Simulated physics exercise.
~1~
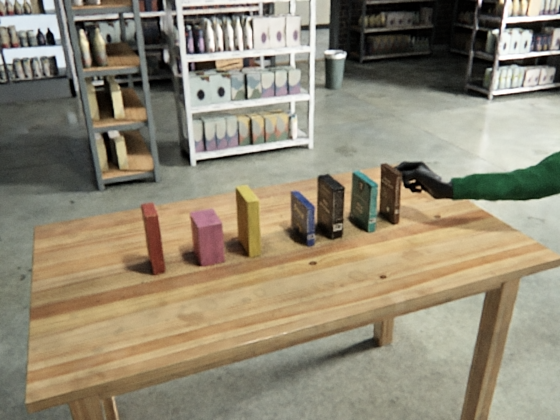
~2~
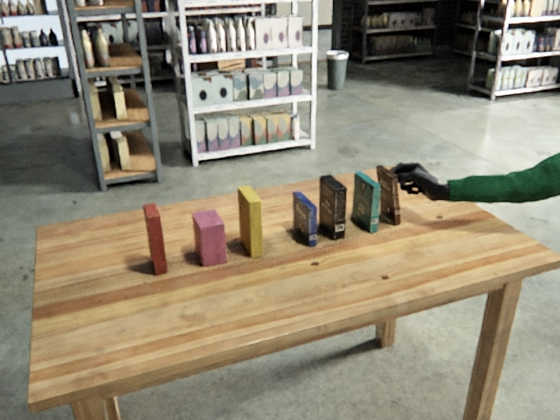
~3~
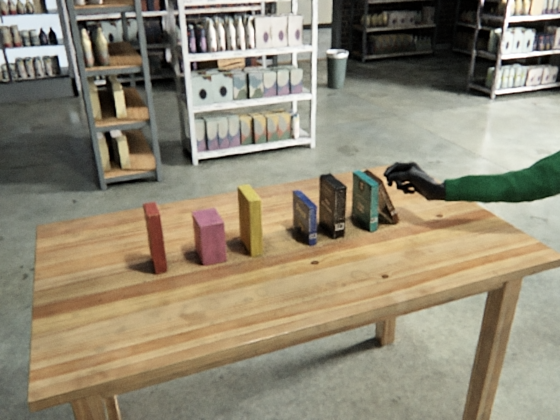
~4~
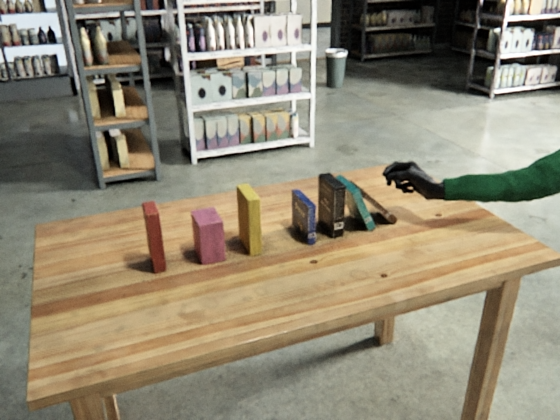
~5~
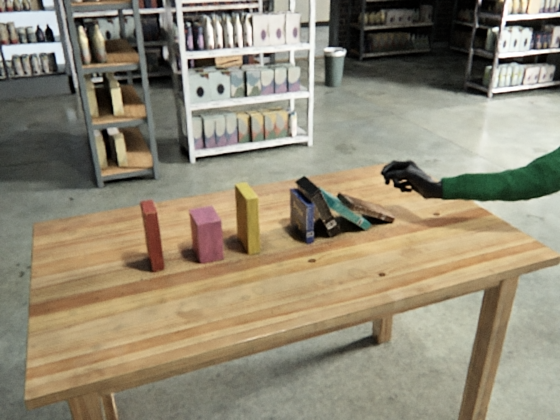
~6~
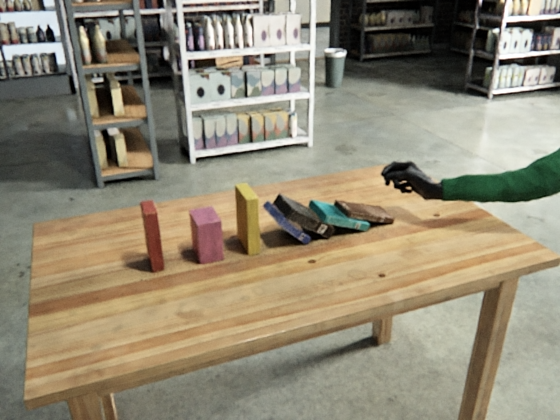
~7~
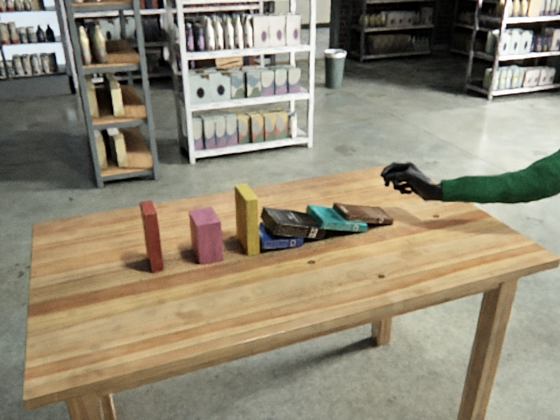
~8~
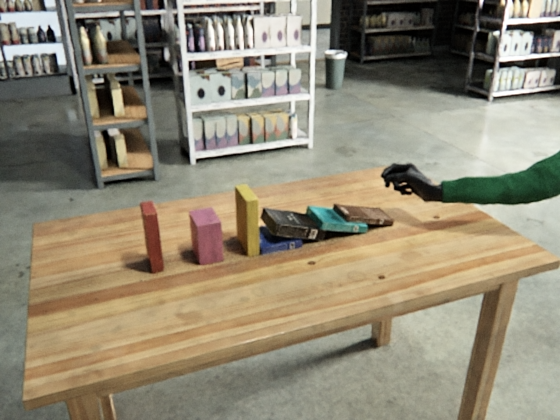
A gloved hand tips the brown packet, toppling four packets while three colored blocks stay upright.
